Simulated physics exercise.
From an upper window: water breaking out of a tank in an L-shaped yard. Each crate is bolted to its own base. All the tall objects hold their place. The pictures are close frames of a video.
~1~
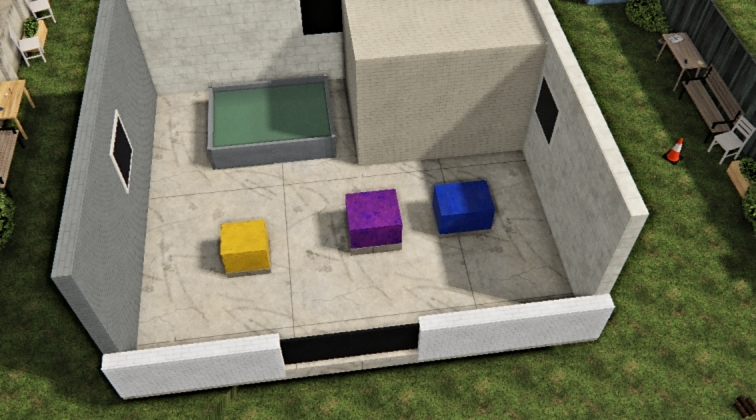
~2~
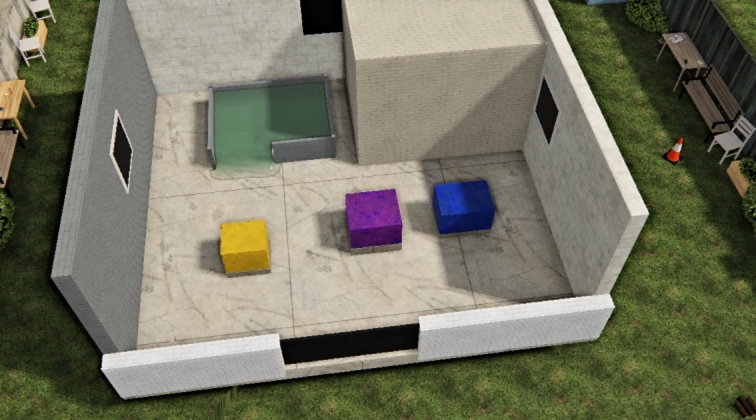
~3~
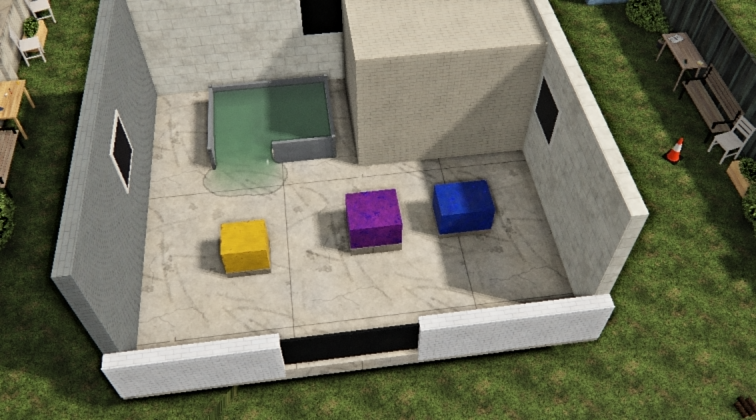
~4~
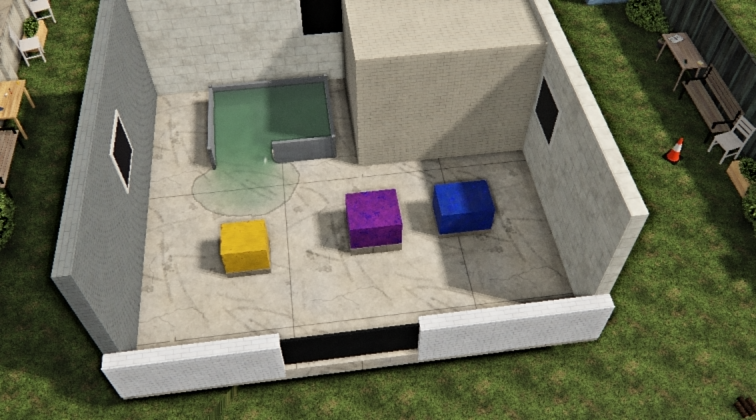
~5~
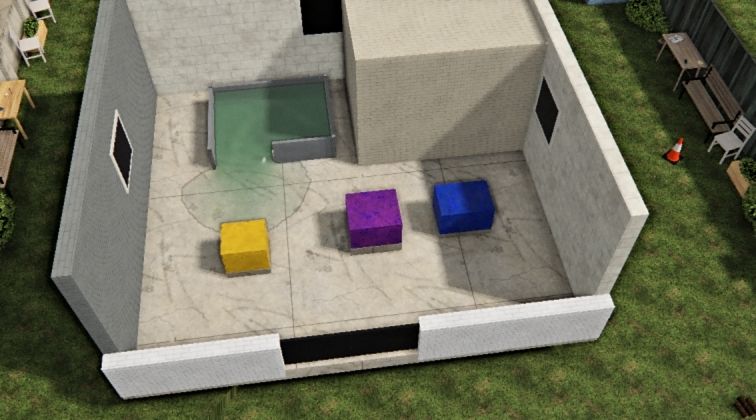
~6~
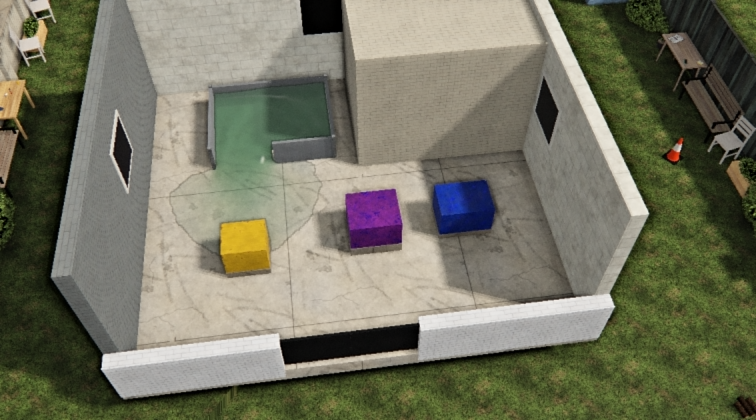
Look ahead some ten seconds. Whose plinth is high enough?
One by one: The yellow crate is wetted; the blue crate escapes dry; the purple crate escapes dry.
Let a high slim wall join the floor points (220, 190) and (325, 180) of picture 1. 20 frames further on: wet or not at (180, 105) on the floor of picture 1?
Verdict: Wet.
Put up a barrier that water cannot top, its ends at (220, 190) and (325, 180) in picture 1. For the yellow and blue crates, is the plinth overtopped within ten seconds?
Then: The yellow one remains dry; the blue one is spared.
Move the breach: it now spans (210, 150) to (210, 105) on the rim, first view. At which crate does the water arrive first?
It is the yellow-painted one.
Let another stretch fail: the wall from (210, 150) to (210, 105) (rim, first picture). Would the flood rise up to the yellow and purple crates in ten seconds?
Yellow crate is safe, purple crate escapes it.
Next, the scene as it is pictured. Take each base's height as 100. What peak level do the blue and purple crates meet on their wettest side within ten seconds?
In turn 70 and 70 per cent.
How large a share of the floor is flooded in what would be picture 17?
Close to 35 %.
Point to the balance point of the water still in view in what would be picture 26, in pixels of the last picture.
Roughly at (259, 212).
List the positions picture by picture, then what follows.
The first picture shows the open tank at (270, 114) is whole and still.
In the second picture, water pours out at (245, 159) and has run to (216, 175).
In the third picture, the front is at (271, 189), out from the gap at (245, 160).
In the fourth picture, water pours out at (245, 160) and has run to (265, 210).
In the fifth picture, water pours out at (245, 160) and has run to a hidden place.
In the sixth picture, water pours out at (245, 159) and has run to a hidden place.
A moment on, water covers 25 % of the floor; the yellow crate water round its plinth, the blue crate not reached, the purple crate water round its plinth.
Next, water covers 35 % of the floor; the yellow crate water round its plinth, the blue crate not reached, the purple crate water round its plinth.
Then, water covers 50 % of the floor; the yellow crate water round its plinth, the blue crate not reached, the purple crate water round its plinth.
Later, water covers 70 % of the floor; the yellow crate water round its plinth, the blue crate water round its plinth, the purple crate water round its plinth.
In the end, water covers 95 % of the floor; the yellow crate was topped, the blue crate stayed above the water, the purple crate stayed above the water.
